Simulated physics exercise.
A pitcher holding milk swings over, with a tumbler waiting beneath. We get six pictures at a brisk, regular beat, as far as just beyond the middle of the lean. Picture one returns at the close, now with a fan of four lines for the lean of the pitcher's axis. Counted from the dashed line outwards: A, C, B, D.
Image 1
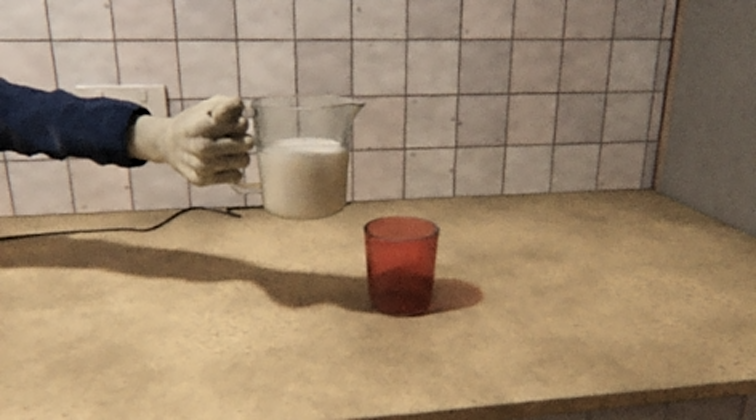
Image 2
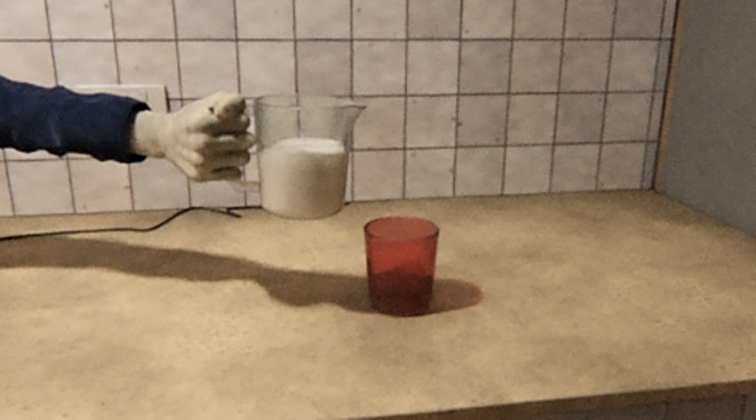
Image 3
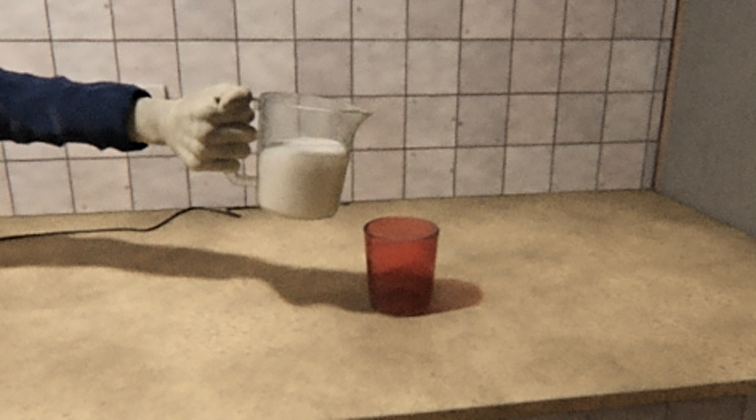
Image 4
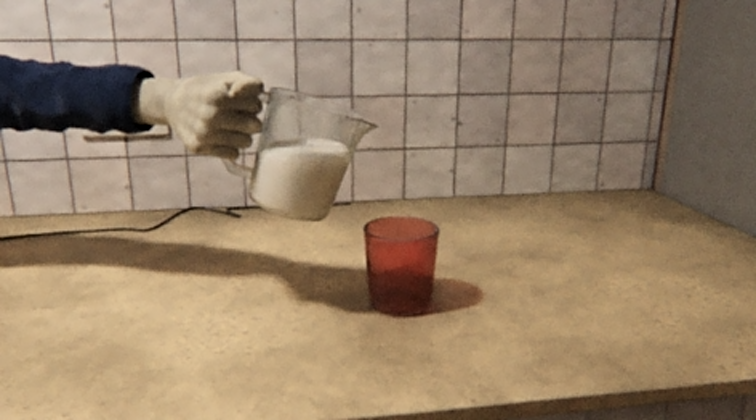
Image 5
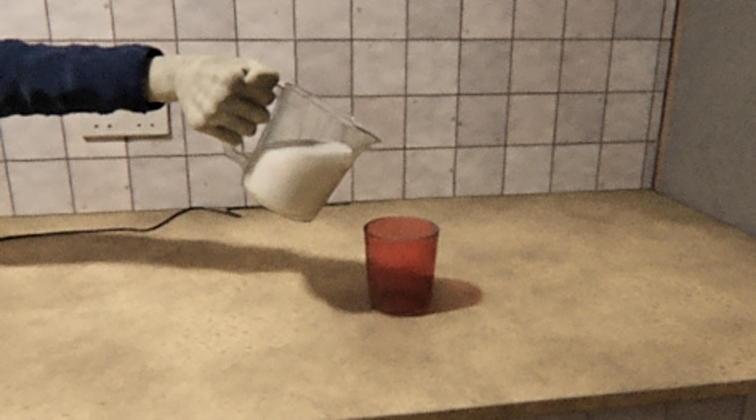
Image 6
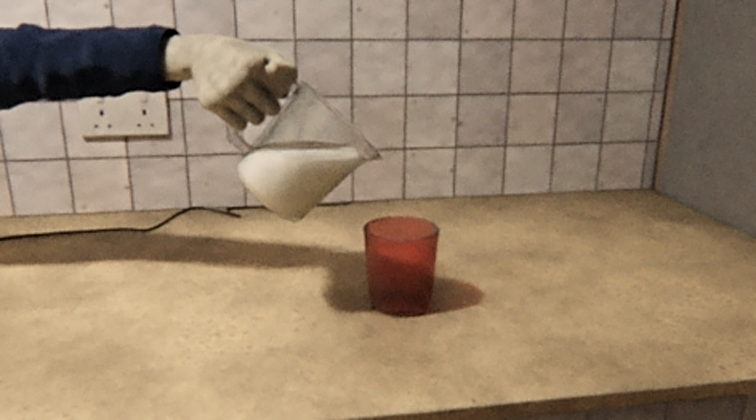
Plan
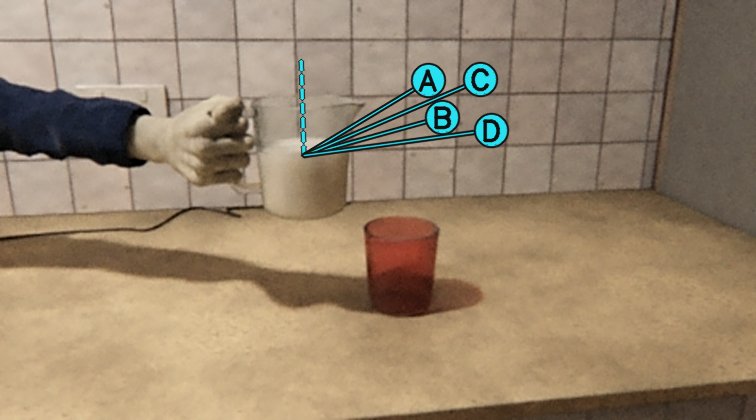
Gloved hand in a dark blue sleeve tilting a clear pitcher of milk rightward above a red tumbler on a kitchen counter.
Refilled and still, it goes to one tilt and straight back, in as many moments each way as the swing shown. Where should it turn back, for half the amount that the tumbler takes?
Go for C.
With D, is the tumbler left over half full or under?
Over.
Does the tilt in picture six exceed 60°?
No, it does not.
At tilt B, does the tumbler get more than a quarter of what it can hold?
Yes, clearly.
On the marked copy, A at (414, 89); B at (426, 121); C at (465, 86); D at (474, 132).
With A, the tumbler ends with about 29 % of what it can hold.
With B, the tumbler ends with about 66 % of what it can hold.
With C, the tumbler ends with about 48 % of what it can hold.
With D, the tumbler ends with about 79 % of what it can hold; 5 % of the milk is spilt.
